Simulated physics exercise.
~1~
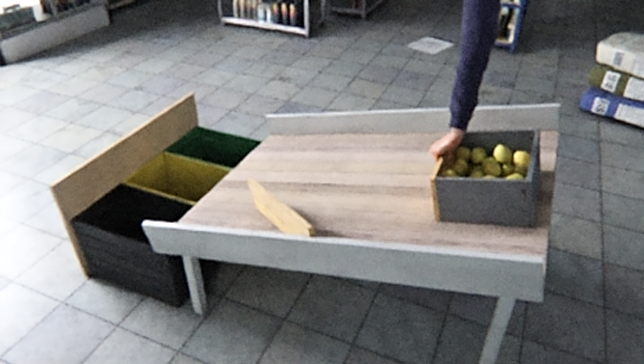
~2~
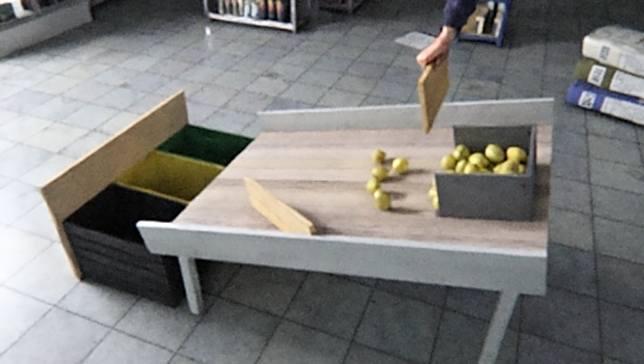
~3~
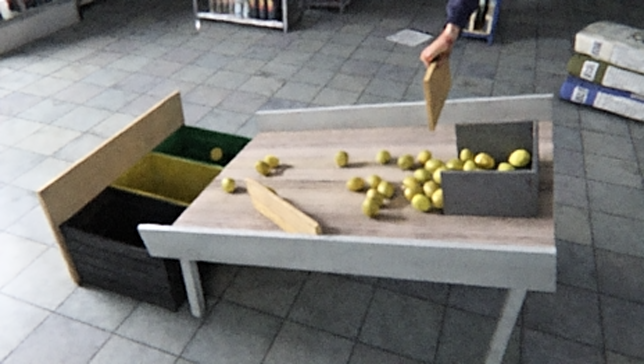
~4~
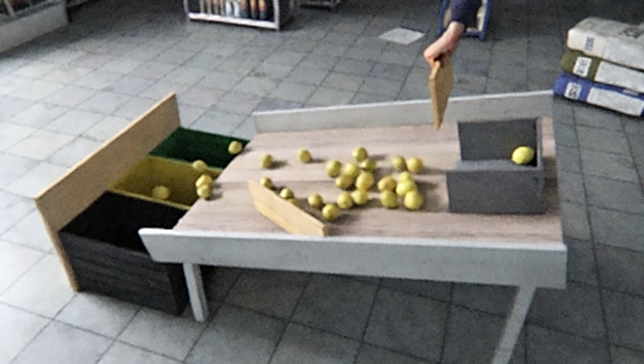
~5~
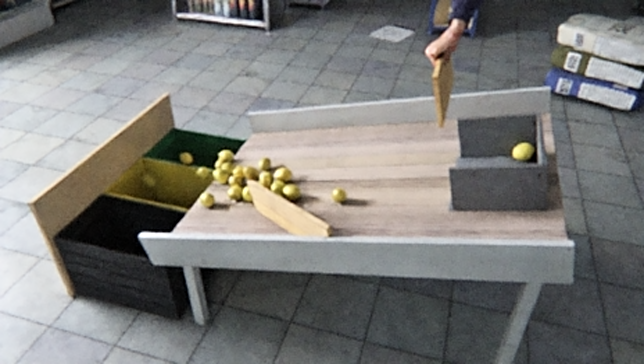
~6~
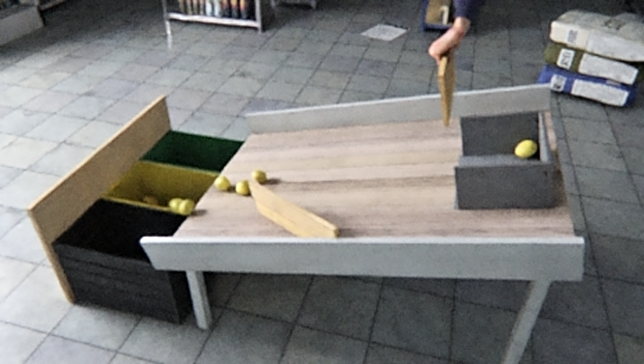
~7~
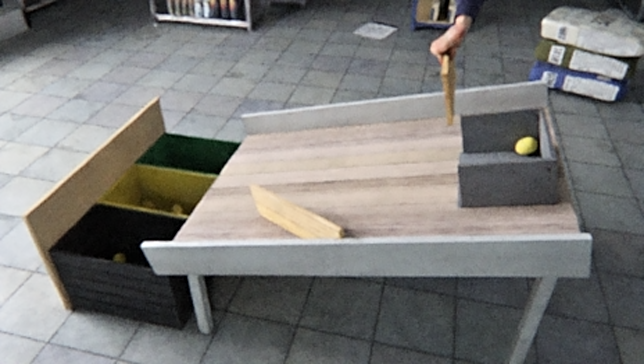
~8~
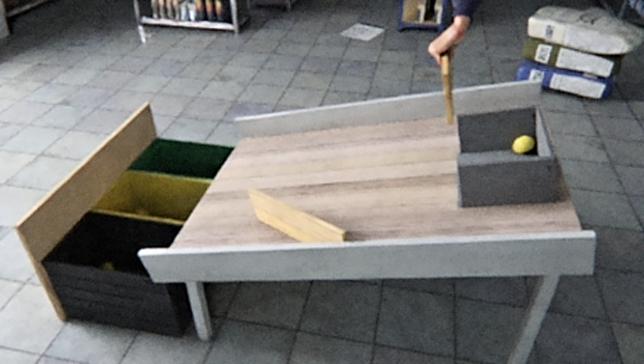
A hand lifted a wooden gate from a grey pen on a sloping table, and yellow-green fruit rolled left past an angled board into the tubs below, mostly the yellow one, until the slope was clear, with a little fruit left in the pen.
